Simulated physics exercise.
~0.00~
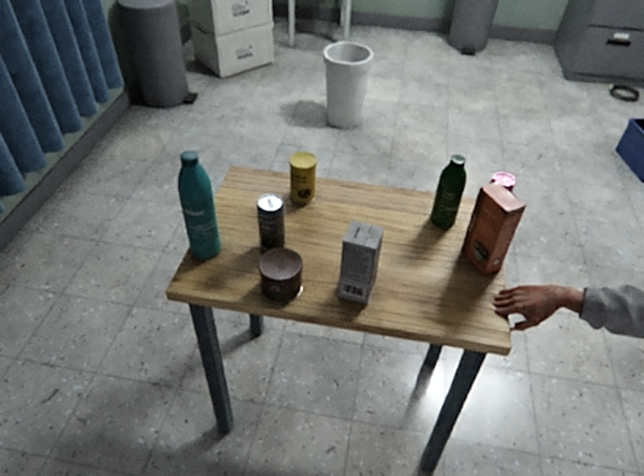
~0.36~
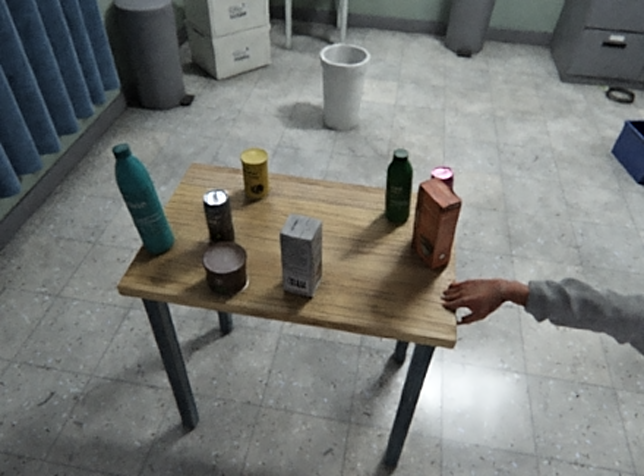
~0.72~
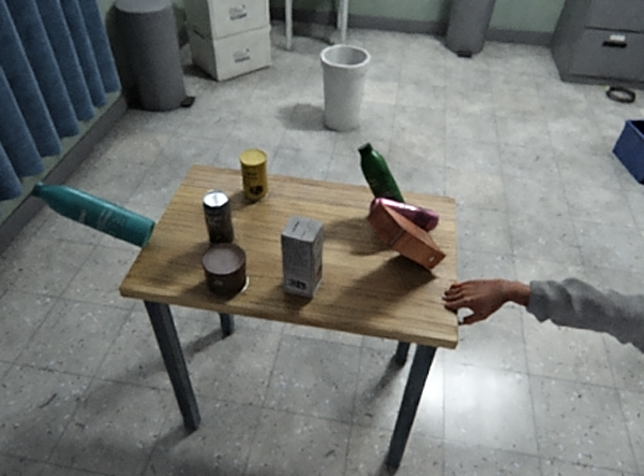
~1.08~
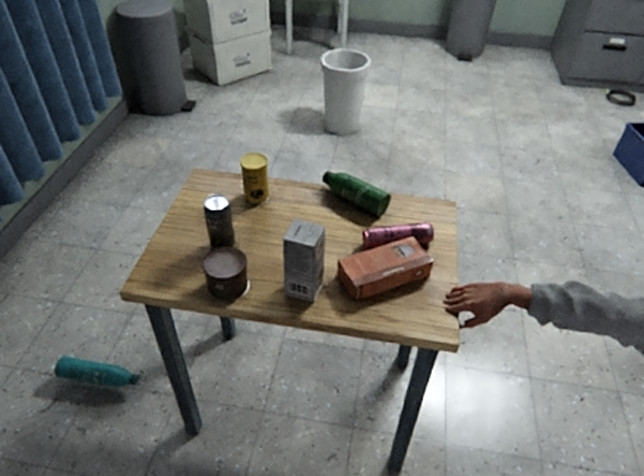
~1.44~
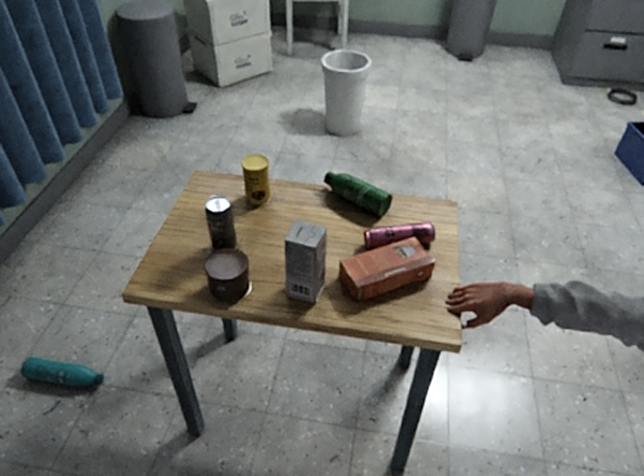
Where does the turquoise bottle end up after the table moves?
It topples off the left side of the table and ends up lying on the floor.
